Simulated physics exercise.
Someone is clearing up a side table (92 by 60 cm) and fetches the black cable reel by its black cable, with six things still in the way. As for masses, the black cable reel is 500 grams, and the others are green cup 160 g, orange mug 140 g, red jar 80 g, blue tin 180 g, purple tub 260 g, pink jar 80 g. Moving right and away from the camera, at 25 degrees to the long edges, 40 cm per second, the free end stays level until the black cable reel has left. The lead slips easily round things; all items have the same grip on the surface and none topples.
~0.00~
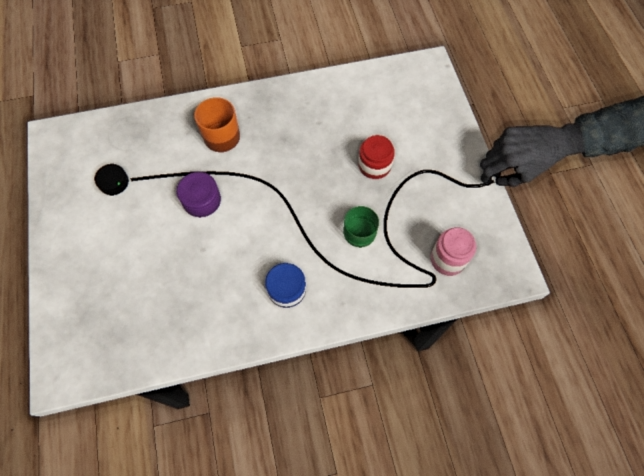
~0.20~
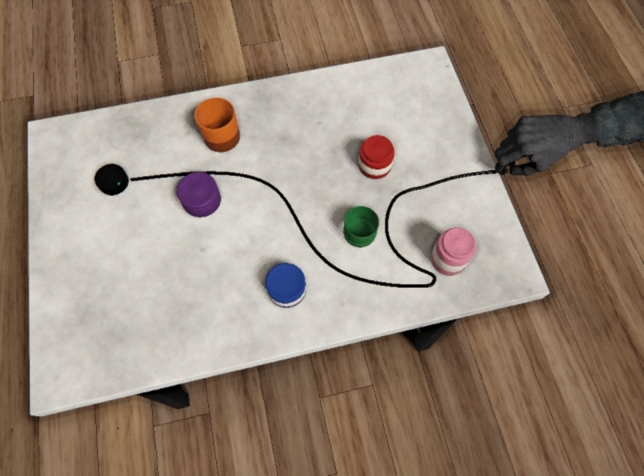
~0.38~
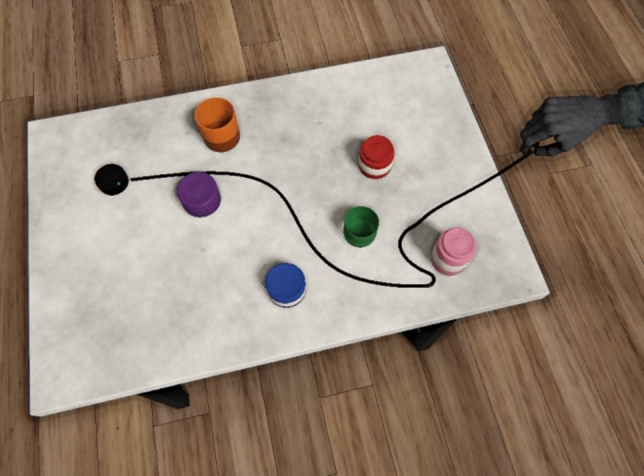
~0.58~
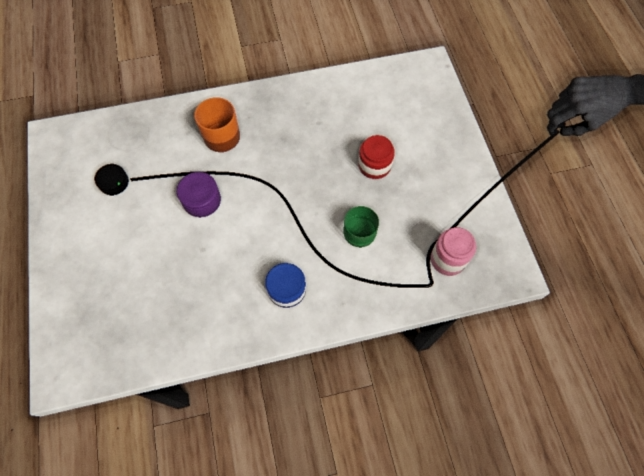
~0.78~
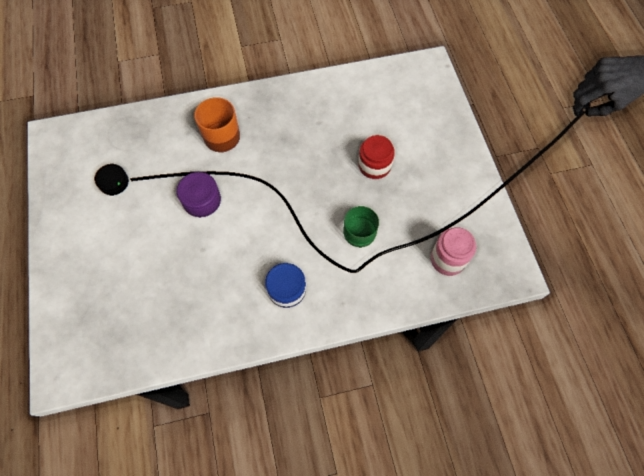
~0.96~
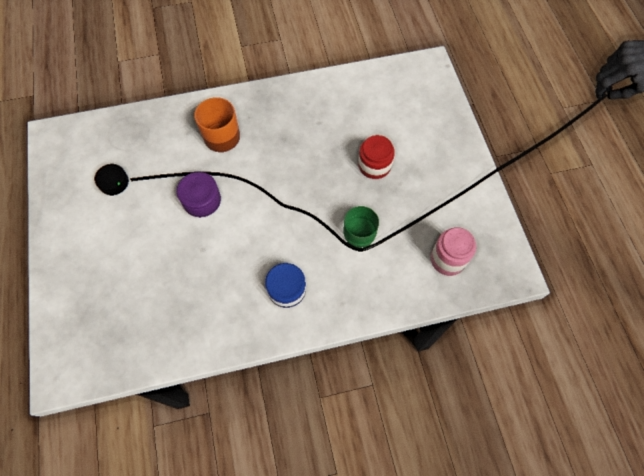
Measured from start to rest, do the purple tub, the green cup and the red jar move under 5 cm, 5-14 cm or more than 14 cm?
In order: The purple tub stays in the low band; the green cup reaches the top band; the red jar gets dragged far.
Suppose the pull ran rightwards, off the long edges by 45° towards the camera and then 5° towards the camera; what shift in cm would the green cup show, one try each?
About 7 cm, then about 20 cm.
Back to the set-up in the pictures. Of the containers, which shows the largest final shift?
That would be the green cup.
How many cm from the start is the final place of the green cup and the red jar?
About 30 cm, 20 cm.
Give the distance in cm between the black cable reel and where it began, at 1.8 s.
It is around 16 centimetres away from its start by then.
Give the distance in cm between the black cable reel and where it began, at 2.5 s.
By then it sits about 42 cm from its starting spot.
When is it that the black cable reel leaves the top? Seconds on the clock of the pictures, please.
Time: About 3.4 s.
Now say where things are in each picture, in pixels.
The first picture shows cable reel (109, 176); purple tub (197, 189); green cup (362, 222); red jar (378, 147); lead through (393, 197) (415, 286) (298, 223) (206, 173); 0 cm pulled.
The second picture shows lead through (394, 250) (298, 223); 4 cm pulled.
The third picture shows lead through (400, 244) (298, 223); 11 cm pulled.
The fourth picture shows lead through (444, 237) (298, 223); 19 cm pulled.
The fifth picture shows lead through (471, 212) (298, 223); 27 cm pulled.
The sixth picture shows cable reel (109, 176); purple tub (197, 189); green cup (362, 222); red jar (378, 147); lead through (528, 151) (426, 216) (311, 215) (206, 173); 34 cm pulled.
After 1.8 s the black cable reel has slid 16 cm; shifted so far, green cup 27 cm, red jar 21 cm.
After 2.5 s the black cable reel has slid 42 cm; shifted so far, green cup 27 cm, red jar 21 cm.
After 3.1 s the black cable reel has slid 69 cm; shifted so far, green cup 29 cm, red jar 21 cm.
After 3.7 s the black cable reel is off the top; shifted so far, green cup 29 cm at (356, 91), red jar 21 cm at (381, 62), purple tub 0 cm at (196, 190).
